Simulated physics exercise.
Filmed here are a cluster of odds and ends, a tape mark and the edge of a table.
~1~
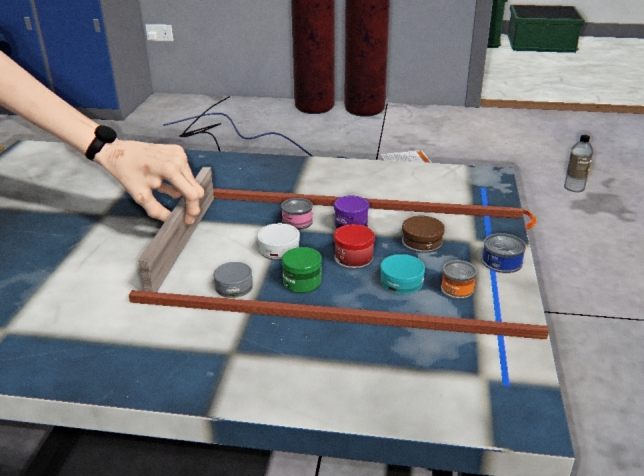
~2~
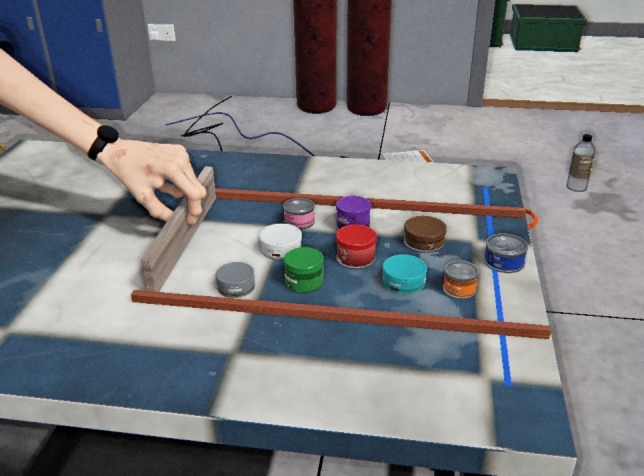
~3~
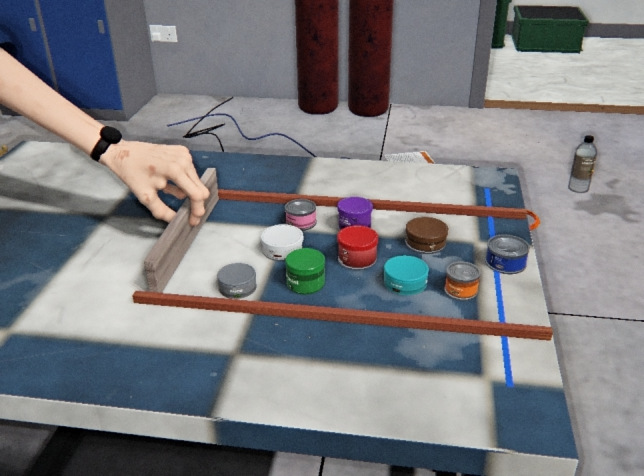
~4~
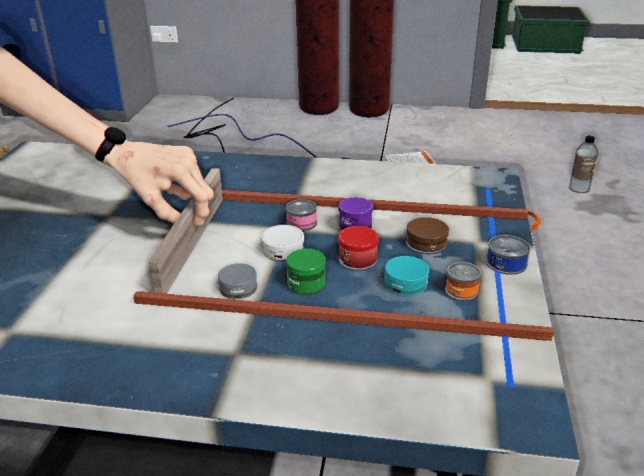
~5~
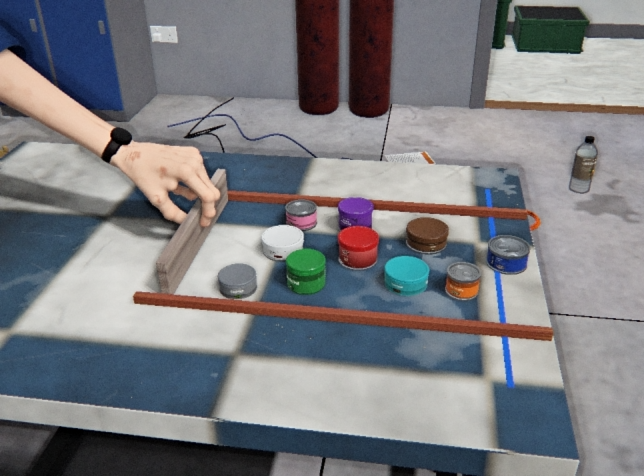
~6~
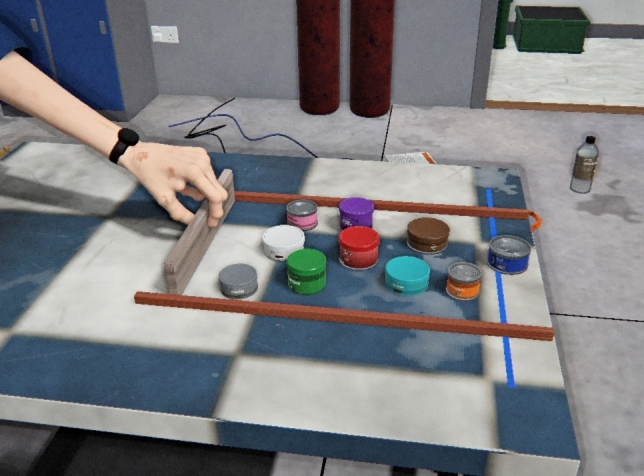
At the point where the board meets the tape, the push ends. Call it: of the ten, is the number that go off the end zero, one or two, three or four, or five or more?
Five or more go off.
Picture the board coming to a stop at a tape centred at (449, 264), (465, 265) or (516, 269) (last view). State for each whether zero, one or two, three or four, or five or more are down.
Taking the places one by one, it comes to either one or two; one or two; 5 or more.
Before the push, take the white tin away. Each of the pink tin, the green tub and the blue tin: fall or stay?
The pink tin remains - the green tub remains - the blue tin ends up below.
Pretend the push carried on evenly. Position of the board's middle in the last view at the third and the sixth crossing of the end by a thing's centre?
(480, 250), later (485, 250).
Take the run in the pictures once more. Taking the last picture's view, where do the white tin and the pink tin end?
Same order as the question: First (520, 262), second (509, 219).
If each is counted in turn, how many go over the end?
6, precisely.
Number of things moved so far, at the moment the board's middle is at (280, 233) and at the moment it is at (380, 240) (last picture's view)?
Answer - first 4, then 9.
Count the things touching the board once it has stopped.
Contact count: 4.
Soon after, none off yet; blue tin at rest near (509, 255); orange tin at rest near (464, 281); brown tin at rest near (428, 236).
Then, none off yet; blue tin at rest near (509, 255); orange tin at rest near (464, 281); brown tin moved a little near (451, 241).
Further on, none off yet; blue tin moved about its own width near (540, 261); orange tin moved well along near (540, 291); brown tin moved well along near (501, 247).
At rest, the number that fall off is five or more; fallen, purple tin, red tin, turquoise tub, brown tin, orange tin and blue tin.
